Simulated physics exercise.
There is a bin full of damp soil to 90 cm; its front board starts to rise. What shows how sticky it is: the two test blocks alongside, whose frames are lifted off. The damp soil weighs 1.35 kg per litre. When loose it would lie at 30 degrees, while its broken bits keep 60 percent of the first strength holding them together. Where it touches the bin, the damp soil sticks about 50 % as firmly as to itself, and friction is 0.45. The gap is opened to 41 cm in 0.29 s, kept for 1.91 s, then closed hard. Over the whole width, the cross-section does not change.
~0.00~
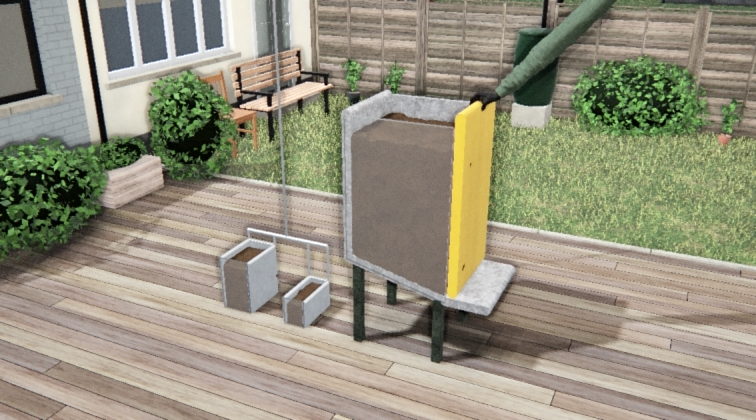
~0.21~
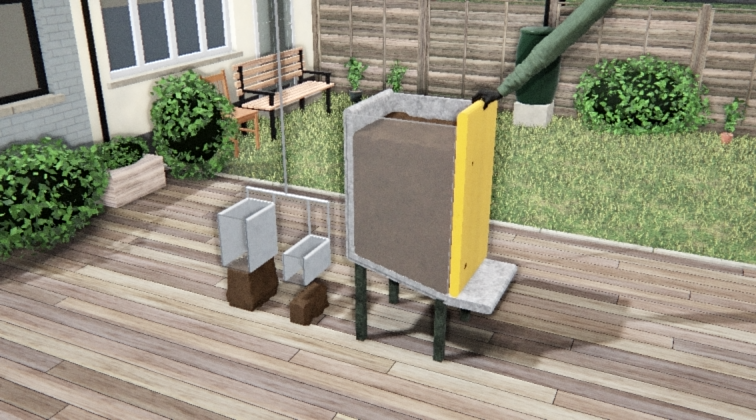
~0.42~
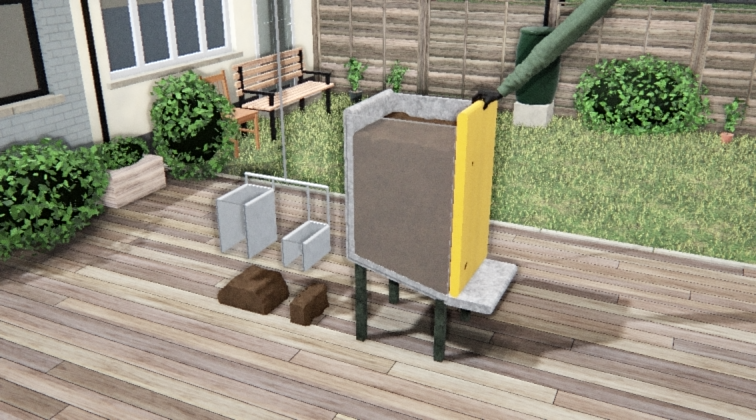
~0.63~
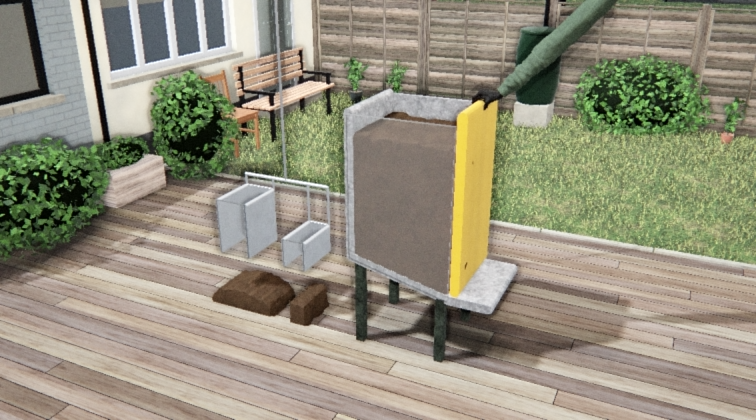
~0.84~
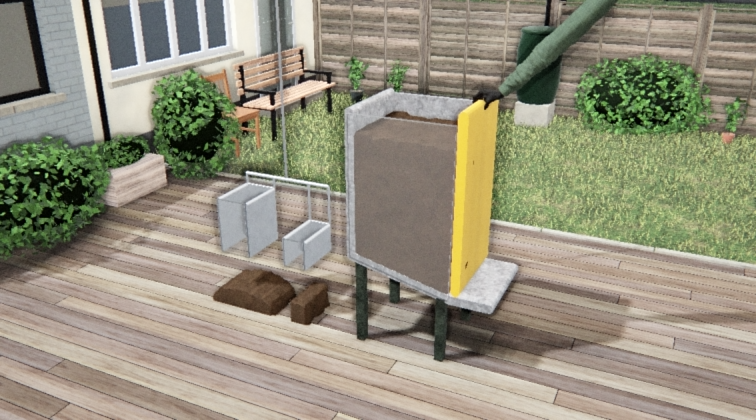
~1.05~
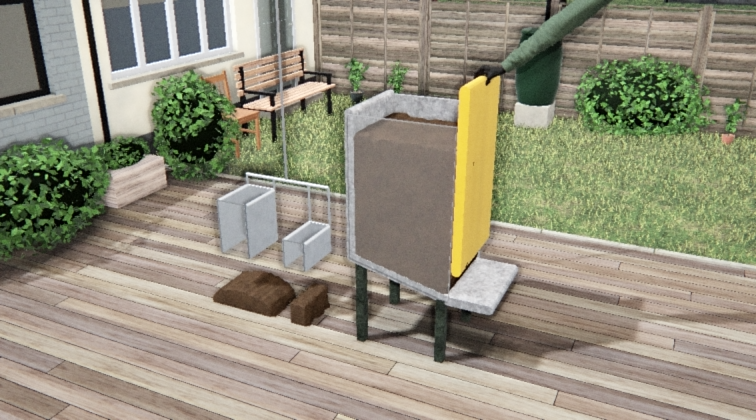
Two metal moulds lifting off damp soil blocks, the taller slumping, then a green arm raising a yellow board on a bin.
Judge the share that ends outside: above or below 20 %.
It comes out greater than 20 %.
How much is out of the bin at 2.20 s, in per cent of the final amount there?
It is about 50 %.
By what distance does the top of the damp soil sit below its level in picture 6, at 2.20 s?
Around 16 cm.
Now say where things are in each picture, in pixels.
In the first picture, top of the hatch at (460, 119), not yet moved; crest of the damp soil at (362, 137); block heights 33 cm, 16 cm (left to right).
In the second picture, top of the hatch at (462, 118), not yet moved; crest of the damp soil at (364, 136); block heights 30 cm, 16 cm (left to right).
In the third picture, top of the hatch at (462, 118), not yet moved; crest of the damp soil at (364, 137); block heights 18 cm, 15 cm (left to right).
In the fourth picture, top of the hatch at (463, 118), not yet moved; crest of the damp soil at (364, 136); block heights 16 cm, 15 cm (left to right).
In the fifth picture, top of the hatch at (463, 118), not yet moved; crest of the damp soil at (365, 136); block heights 15 cm, 15 cm (left to right).
In the sixth picture, top of the hatch at (465, 92), moved 14 cm; crest of the damp soil at (365, 137); block heights 15 cm, 15 cm (left to right).
After 1.58 s, the hatch is 41 cm open and 8 % is out.
After 2.20 s, the hatch is 41 cm open and 20 % is out.
After 2.82 s, the hatch is 41 cm open and 29 % is out.
After 3.45 s, the hatch is 9.9 cm open and 38 % is out.
After 4.40 s, the hatch is shut and 39 % is out.
